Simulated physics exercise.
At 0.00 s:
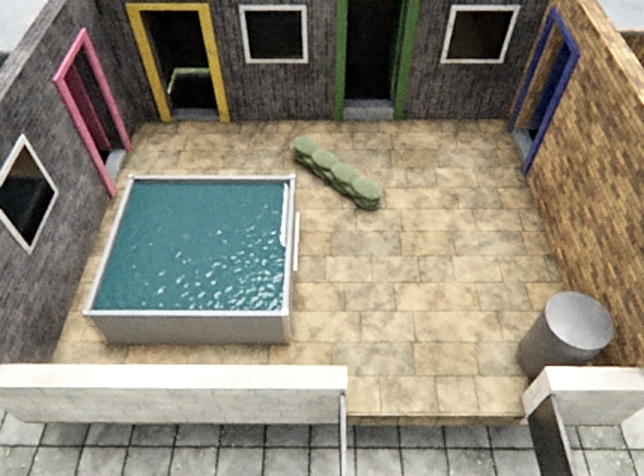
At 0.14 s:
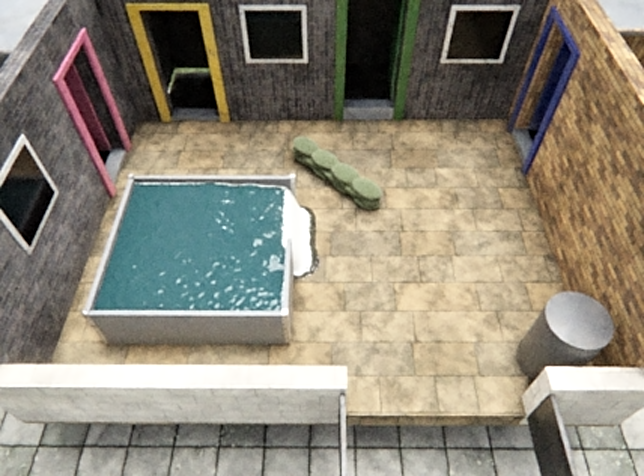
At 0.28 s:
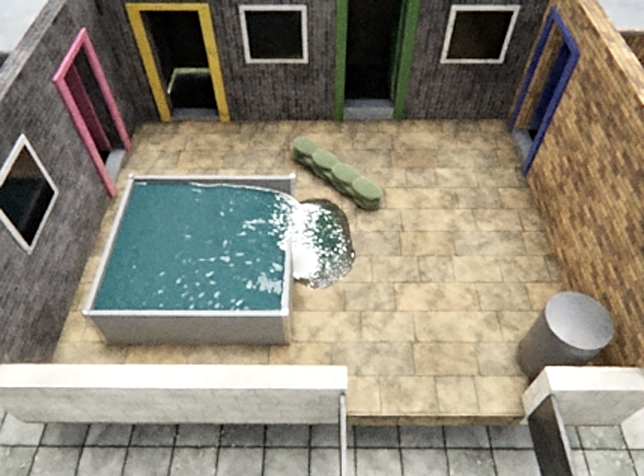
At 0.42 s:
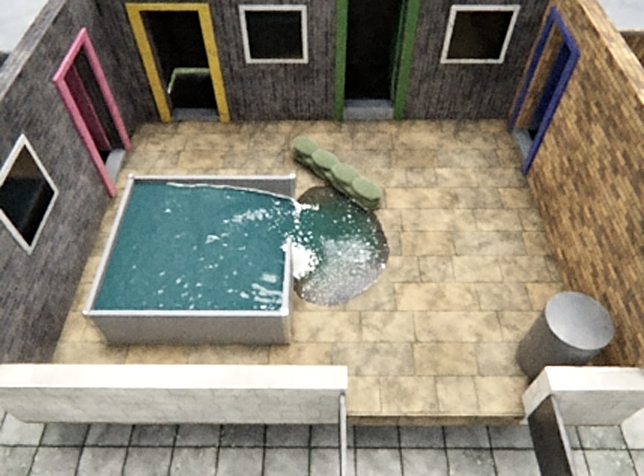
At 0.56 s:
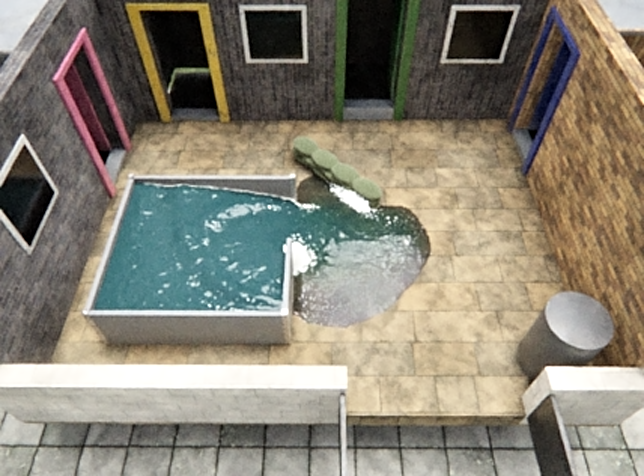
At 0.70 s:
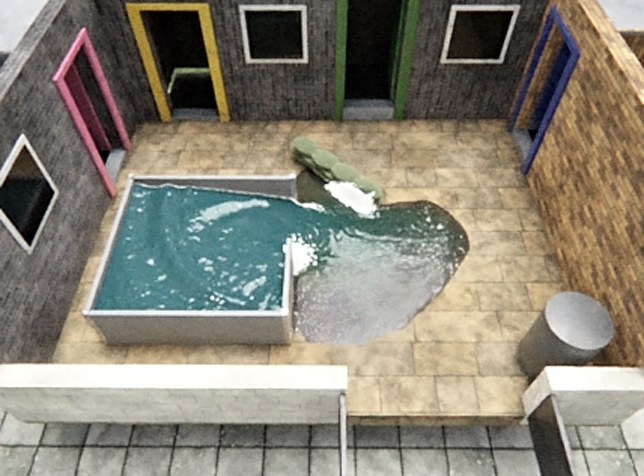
A square tank of teal water stands on the left of a tan tiled courtyard, seen from high above by a still camera. Dark walls with pink, yellow and green doorways, a brick wall with a blue one, a green sandbag row and a grey cylinder surround the floor. Water bursts from the tank's right side, foams, strikes the sandbags and spreads rightward in a widening, rounded sheet.
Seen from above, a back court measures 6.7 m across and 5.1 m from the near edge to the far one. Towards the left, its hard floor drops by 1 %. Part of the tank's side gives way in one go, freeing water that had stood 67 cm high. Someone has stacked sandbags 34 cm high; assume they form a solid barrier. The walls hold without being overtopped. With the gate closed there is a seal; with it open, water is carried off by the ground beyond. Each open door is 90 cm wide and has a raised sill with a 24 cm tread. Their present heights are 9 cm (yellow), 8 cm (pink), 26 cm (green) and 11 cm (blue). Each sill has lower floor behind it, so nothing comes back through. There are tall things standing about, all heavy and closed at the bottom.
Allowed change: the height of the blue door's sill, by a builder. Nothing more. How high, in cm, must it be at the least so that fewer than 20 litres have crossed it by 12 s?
At least roughly 10.5 cm high.
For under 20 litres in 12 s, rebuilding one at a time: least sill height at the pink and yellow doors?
You'd want some 10.5 cm at pink and some 8.0 cm at yellow.
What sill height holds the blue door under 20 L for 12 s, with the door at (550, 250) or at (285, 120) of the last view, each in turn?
You'd want roughly 23 cm there first, then roughly 7.0 cm.
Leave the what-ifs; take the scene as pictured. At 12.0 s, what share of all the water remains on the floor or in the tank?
Something like 74 per cent of it remains.
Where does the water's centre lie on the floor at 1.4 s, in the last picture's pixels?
It lies near (259, 265) in the last picture.
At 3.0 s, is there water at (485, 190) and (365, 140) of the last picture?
First soaked, then untouched.
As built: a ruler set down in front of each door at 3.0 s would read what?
In cm - yellow: 8, pink: 4, green: 0, blue: 10.
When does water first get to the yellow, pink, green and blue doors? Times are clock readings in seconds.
Yellow at 2.4 s, pink at 2.8 s, green at 3.6 s and blue at 1.8 s.
After 1.4 s water covers 35 % of the floor, deepest (44 cm) near (349, 203); it has not reached the blue door.
After 3.0 s water covers 60 % of the floor, deepest (37 cm) near (595, 380); 10 cm at the blue door, 0 litres in over its 11 cm sill.
After 12.0 s water covers 95 % of the floor, deepest (16 cm) near (46, 379); 6 cm at the blue door, 16 litres in over its 11 cm sill.
At the blue door as built, the water arrived by 1.8 s and peaked near 14 cm at 6.2 s.
With a sill of 9 cm, 33 litres would have come in within the 12 s; with 12 cm, 11 litres. So under 20 litres takes about 10.5 cm.
